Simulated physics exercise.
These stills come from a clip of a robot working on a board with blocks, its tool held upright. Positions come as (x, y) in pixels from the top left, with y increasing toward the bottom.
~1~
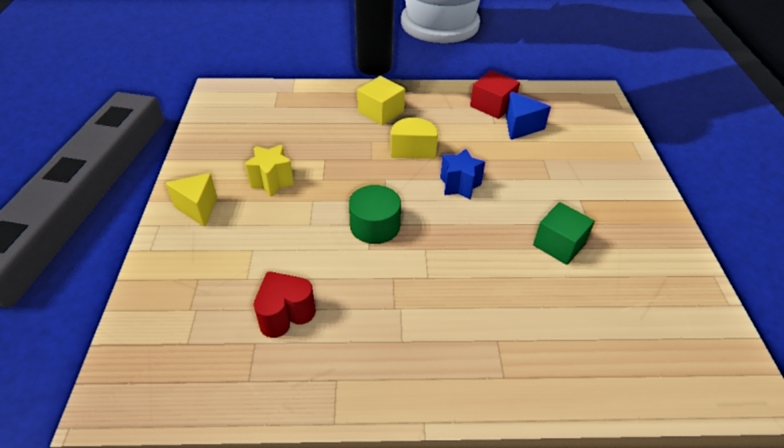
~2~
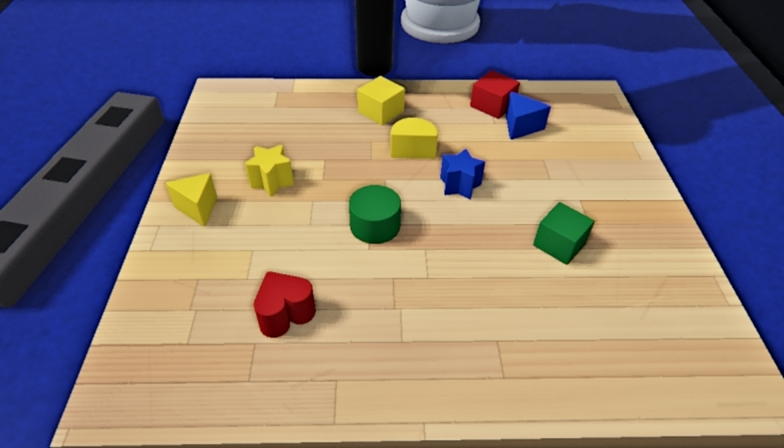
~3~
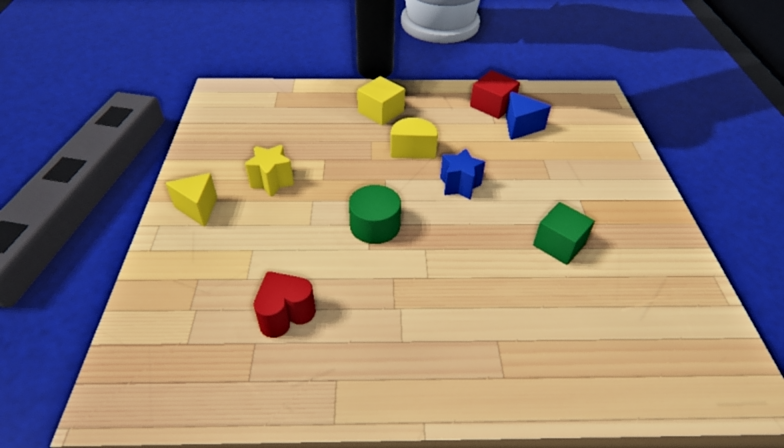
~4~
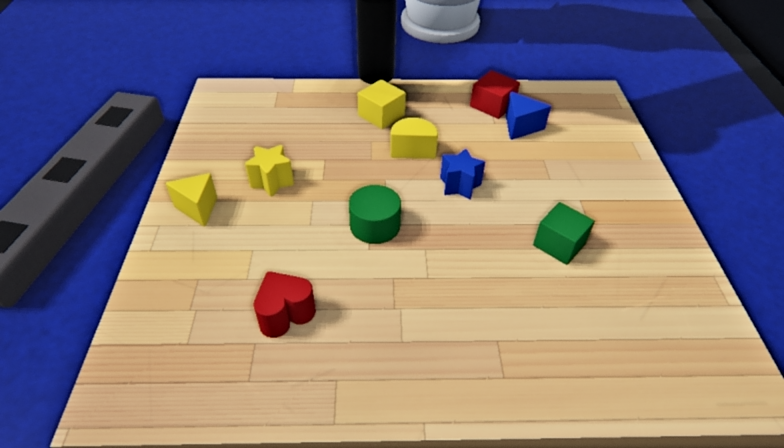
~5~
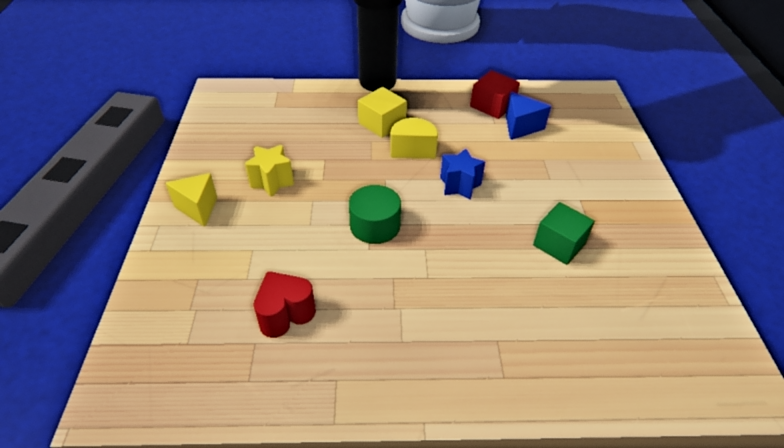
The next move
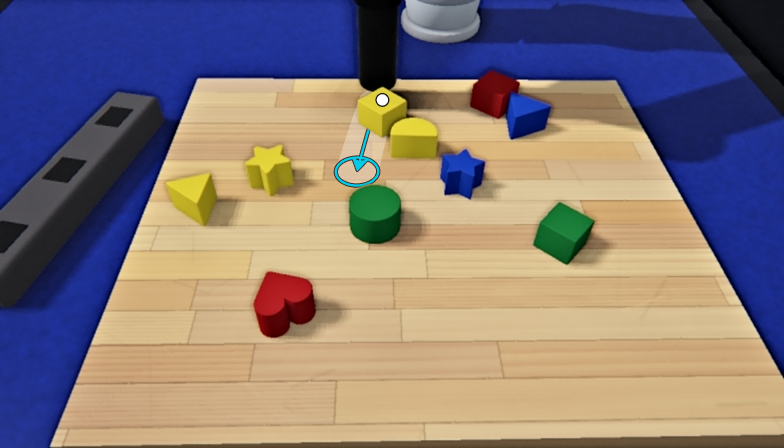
Black cylindrical tool nudging a yellow cube slightly toward a yellow half-round block on a wooden board scattered with colourful blocks.
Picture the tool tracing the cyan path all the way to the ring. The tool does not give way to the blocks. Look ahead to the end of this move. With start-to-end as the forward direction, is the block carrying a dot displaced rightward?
No, that is not how it ends up.
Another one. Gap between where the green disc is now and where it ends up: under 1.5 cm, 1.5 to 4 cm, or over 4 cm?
The green disc moves under 1.5 cm.
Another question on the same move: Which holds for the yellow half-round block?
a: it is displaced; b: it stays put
My answer is option a.
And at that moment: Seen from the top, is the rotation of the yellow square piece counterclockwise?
That would be a yes.
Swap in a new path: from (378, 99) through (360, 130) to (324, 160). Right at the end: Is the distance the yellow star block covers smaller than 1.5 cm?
Yes, it checks out.
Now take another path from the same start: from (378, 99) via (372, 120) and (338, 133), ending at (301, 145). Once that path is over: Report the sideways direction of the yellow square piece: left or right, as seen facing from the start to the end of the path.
It slides leftward.
Path on the board, from (378, 99) directly to (357, 171); the dot is on the yellow square piece.
The first path, step by step. One third of the way, tool at (371, 106); yellow square piece at (381, 124), turned 10° anticlockwise; yellow half-round block at (418, 131), turned 25° anticlockwise.
Two thirds of the way, tool at (364, 129); yellow square piece at (386, 145), turned 50° anticlockwise; yellow half-round block at (423, 136), turned 50° anticlockwise.
At the end, tool at (357, 155); green disc in place; yellow square piece at (392, 162), turned 110° anticlockwise; yellow half-round block at (423, 136), turned 50° anticlockwise.
